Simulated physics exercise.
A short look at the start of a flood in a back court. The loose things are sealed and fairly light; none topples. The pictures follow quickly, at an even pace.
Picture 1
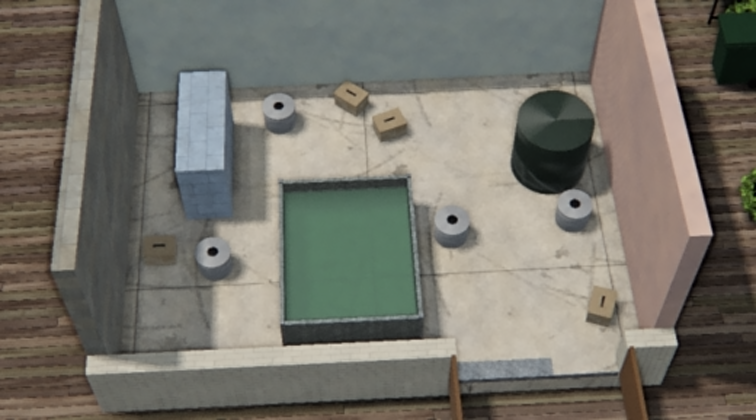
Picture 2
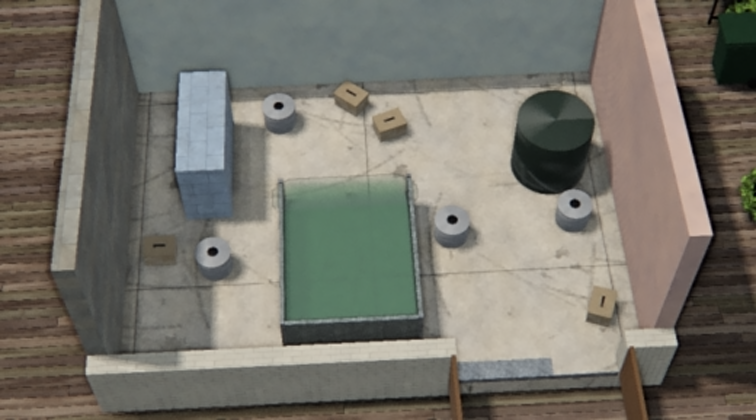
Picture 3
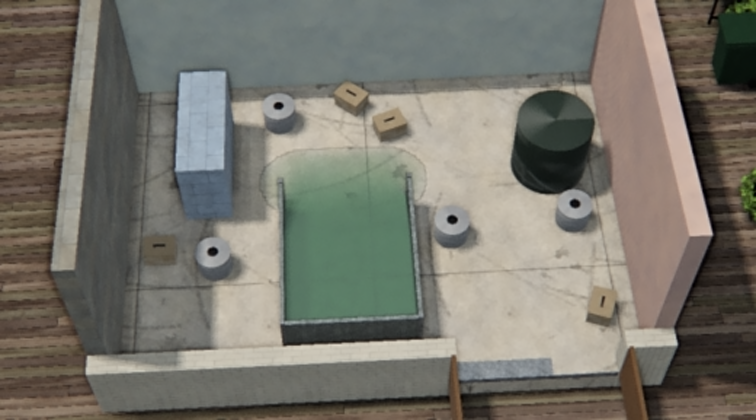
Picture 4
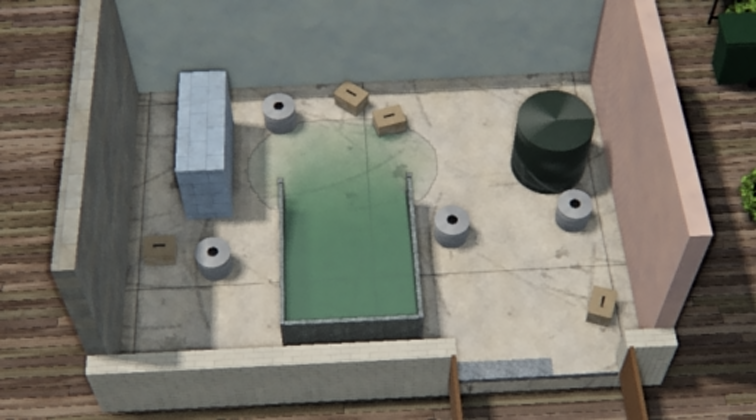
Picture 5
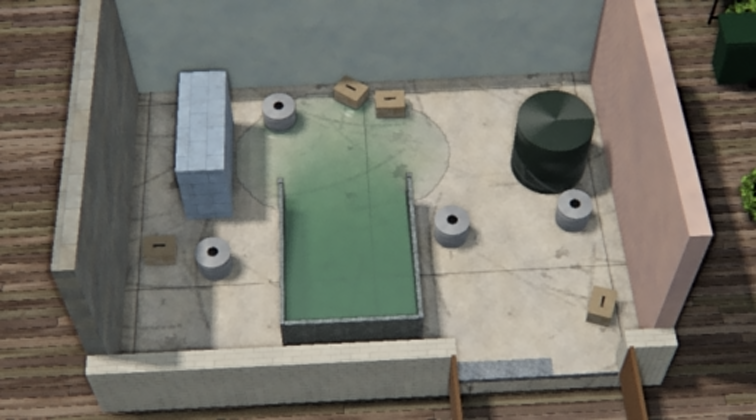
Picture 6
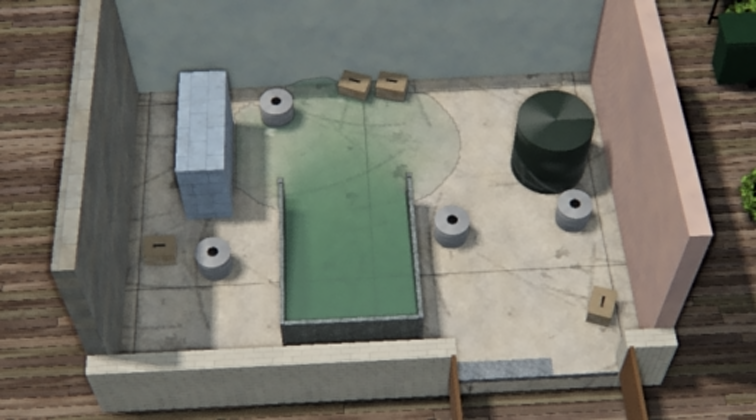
A walled back court with a pale, cracked floor is seen from high above, with wooden planking outside. A grey-rimmed pool of green water sits near the middle, among grey drums and tan boxes, with a pale blue block at left and a dark green tank at right. The pool's far side opens and water fans out toward the back wall, pushing one box, then another, backward and finally nudging a drum slightly.
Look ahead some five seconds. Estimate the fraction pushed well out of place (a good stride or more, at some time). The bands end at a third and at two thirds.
It is at least two thirds.
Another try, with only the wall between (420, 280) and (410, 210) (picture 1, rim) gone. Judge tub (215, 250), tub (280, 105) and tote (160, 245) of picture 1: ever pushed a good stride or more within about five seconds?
In that order: Under that, not that far, under that.
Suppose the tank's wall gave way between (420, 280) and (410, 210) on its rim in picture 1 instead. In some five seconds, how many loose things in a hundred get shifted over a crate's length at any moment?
Some 40 per cent.
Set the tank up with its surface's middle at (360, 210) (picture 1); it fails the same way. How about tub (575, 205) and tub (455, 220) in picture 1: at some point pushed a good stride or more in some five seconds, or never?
One after the other: That far or more, not that far.
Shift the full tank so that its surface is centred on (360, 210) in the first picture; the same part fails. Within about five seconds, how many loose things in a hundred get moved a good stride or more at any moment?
Roughly 90 per cent.
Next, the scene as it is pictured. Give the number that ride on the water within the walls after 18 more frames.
3 of them.
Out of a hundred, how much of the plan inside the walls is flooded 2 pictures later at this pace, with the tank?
I make it 35 per cent.
A moment on, 1 of 8 are well off their spots; 3 afloat.
Next, 3 of 8 are well off their spots; 3 afloat.
Later, 4 of 8 are well off their spots; 3 afloat.
In the end, 7 of 8 are well off their spots, and 7 have been at some point; 5 afloat.
